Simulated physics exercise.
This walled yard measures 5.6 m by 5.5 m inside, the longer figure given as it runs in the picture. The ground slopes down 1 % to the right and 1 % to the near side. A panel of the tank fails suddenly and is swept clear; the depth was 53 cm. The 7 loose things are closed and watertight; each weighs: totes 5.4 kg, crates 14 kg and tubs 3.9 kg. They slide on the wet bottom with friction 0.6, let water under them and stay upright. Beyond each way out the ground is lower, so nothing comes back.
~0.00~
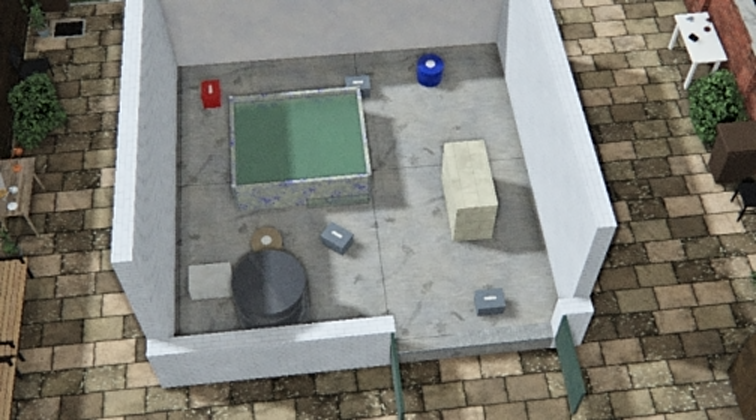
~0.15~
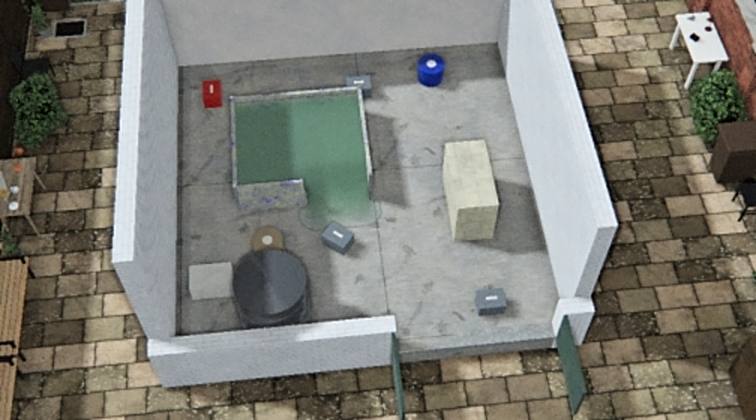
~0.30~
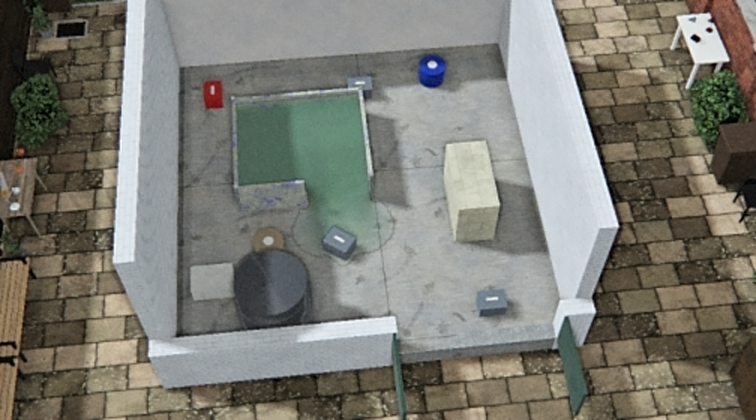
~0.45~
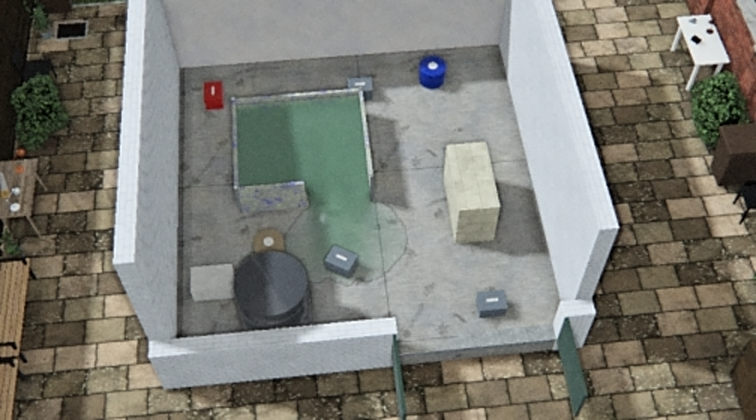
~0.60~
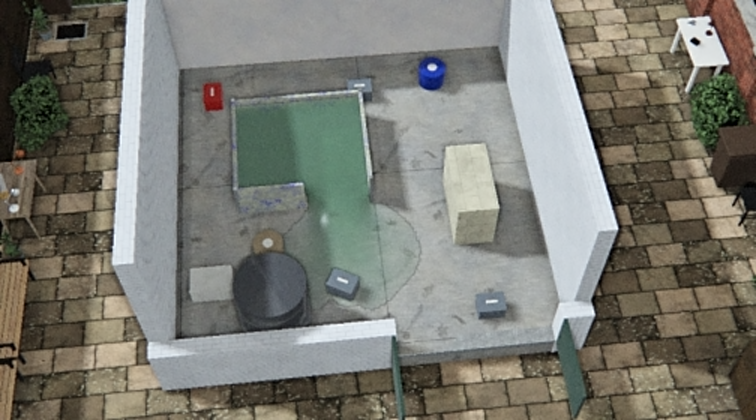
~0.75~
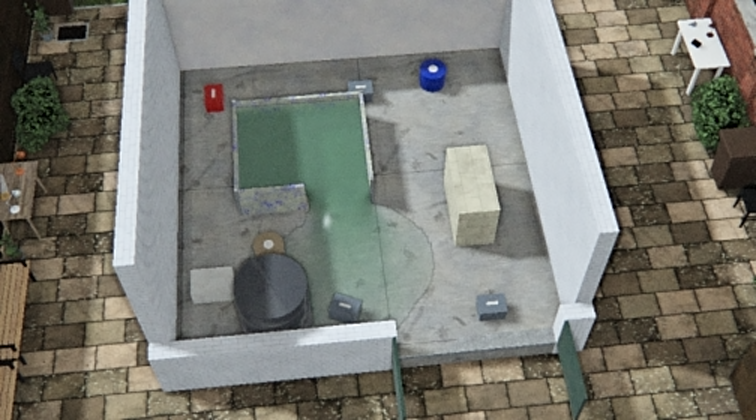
Green water spreading from a broken tank across a walled concrete yard, pushing a small grey crate toward the near wall.
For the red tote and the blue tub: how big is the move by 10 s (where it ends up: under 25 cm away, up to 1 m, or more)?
Red tote holds its place; blue tub stays put.
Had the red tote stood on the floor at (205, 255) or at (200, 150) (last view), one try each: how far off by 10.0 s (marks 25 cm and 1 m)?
In that order: It barely shifts; it holds its place.
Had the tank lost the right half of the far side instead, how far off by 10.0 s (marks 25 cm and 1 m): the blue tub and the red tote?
Then the blue tub travels far, the red tote gets carried off.
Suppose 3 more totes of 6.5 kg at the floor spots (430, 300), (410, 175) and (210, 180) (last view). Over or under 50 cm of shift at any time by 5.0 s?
In that order: Past it, less, under.
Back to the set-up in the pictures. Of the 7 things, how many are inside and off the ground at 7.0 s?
1 of them.
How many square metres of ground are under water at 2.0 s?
Some 12 m2.
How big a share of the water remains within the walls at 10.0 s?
About 48 per cent.
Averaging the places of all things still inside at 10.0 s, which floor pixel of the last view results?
At about (303, 156).
After 2.0 s the red tote is near (213, 94), 0.0 m from its start, aground; the blue tub is near (433, 69), 0.0 m from its start, aground; 0 of 7 are out; 1 afloat.
After 4.5 s the red tote is near (213, 94), 0.0 m from its start, aground; the blue tub is near (433, 69), 0.0 m from its start, aground; 2 of 7 are out; 0 afloat.
After 7.0 s the red tote is near (213, 94), 0.0 m from its start, aground; the blue tub is near (433, 69), 0.0 m from its start, aground; 2 of 7 are out; 1 afloat.
After 10.0 s the red tote is near (213, 94), 0.0 m from its start, aground; the blue tub is near (433, 69), 0.0 m from its start, aground; 2 of 7 are out; 1 afloat.
